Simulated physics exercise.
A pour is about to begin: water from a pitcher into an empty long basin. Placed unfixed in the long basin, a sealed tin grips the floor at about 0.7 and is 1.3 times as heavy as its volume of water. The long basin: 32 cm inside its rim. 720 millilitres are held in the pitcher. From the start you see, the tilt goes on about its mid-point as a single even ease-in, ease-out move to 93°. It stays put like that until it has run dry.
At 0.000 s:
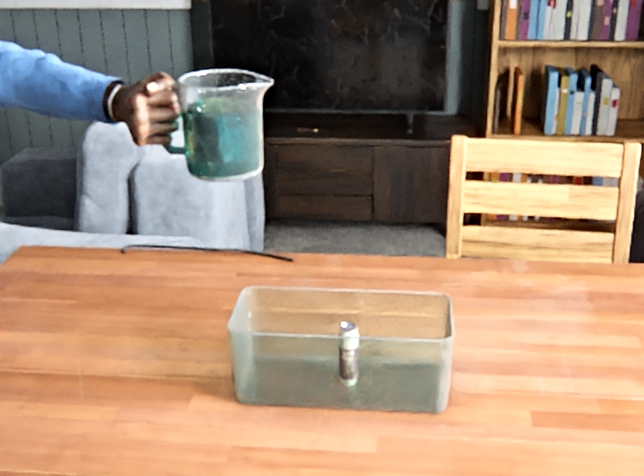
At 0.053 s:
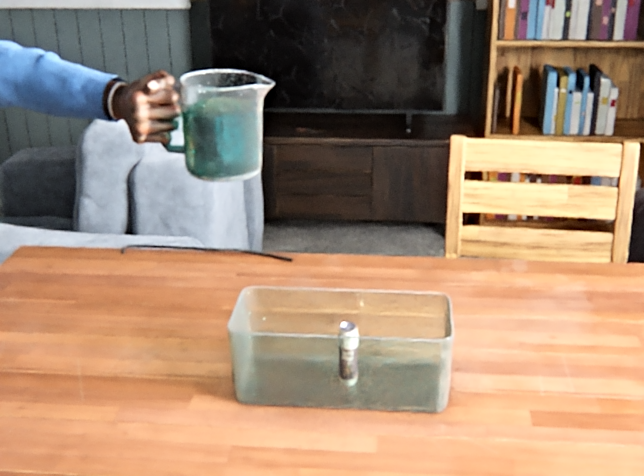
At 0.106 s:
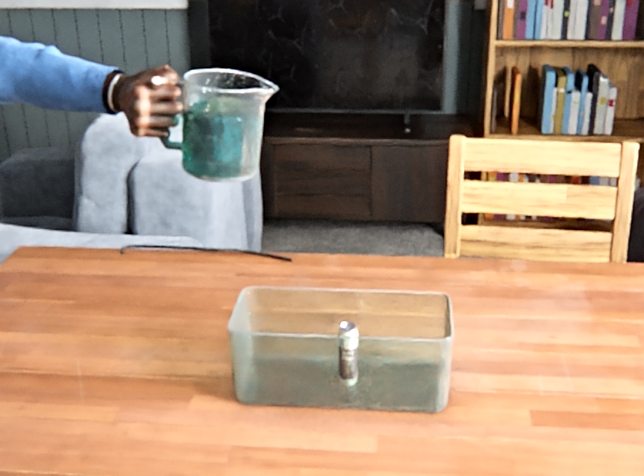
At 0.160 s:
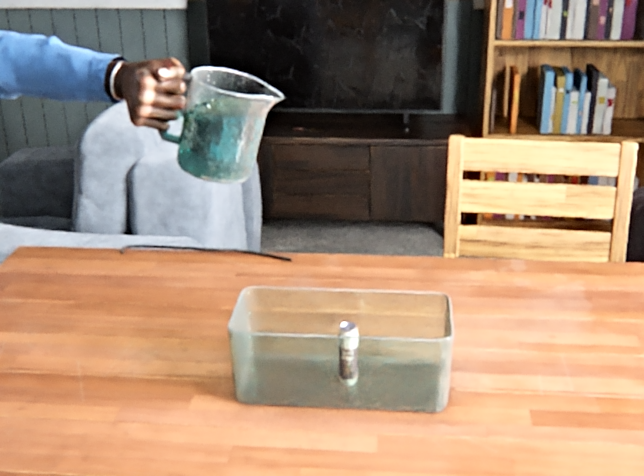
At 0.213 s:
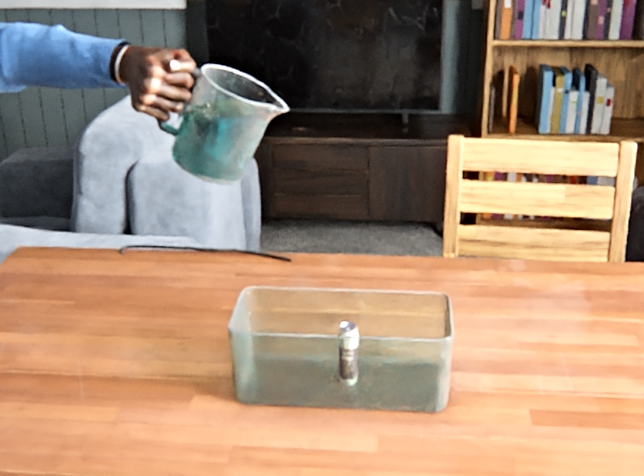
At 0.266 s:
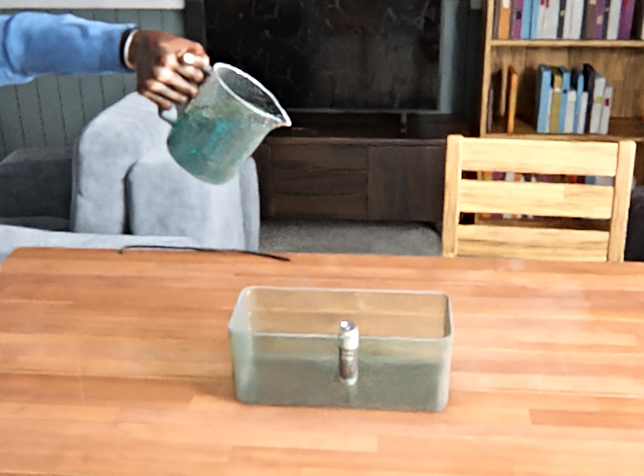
A hand in a blue sleeve held up a clear pitcher of blue-green water and gradually tilted it to the right, above a wooden table where a long clear basin and a small tin stayed still.
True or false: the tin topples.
False.
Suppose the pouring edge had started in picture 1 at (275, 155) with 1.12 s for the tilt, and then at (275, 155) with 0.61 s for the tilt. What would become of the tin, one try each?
The tin overturns the first time and overturns the second time.
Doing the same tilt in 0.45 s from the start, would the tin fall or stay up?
Then the tin does not tip.
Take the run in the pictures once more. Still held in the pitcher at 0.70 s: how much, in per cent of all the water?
Close to 32 percent of the total.
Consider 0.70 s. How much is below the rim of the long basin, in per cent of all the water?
30 per cent or thereabouts.
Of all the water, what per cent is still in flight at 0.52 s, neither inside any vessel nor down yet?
Roughly 28 %.
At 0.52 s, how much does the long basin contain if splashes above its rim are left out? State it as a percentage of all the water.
About 0 per cent.
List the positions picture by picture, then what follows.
Tilt 0°; pouring edge (273, 81); surface from (186, 105) to (259, 106); the long basin's rim runs from (236, 309) to (451, 317); the tin's top is at (348, 329), in the first picture.
Tilt 2°; pouring edge (274, 83); surface from (186, 105) to (260, 107), in the second picture.
Tilt 7°; pouring edge (278, 88); surface from (187, 105) to (262, 108), in the third picture.
Tilt 15°; pouring edge (283, 97); surface from (189, 109) to (265, 109), in the fourth picture.
Tilt 25°; pouring edge (288, 109); surface from (184, 119) to (270, 112), in the fifth picture.
Tilt 37°; pouring edge (291, 123); surface from (179, 123) to (278, 116), in the sixth picture.
Then, 0.52 s in, the tilt is 88° and 71 per cent is still to pour; the tin stands where it began.
Then, 0.70 s in, the tilt is 93° and 32 per cent is still to pour; the tin stands where it began.
Then, 0.90 s in, the tilt is 93° and 14 per cent is still to pour; the tin stands where it began.
Then, 1.11 s in, the tilt is 93° and 6 per cent is still to pour; the tin stands where it began.
Finally, the tin stands where it began.
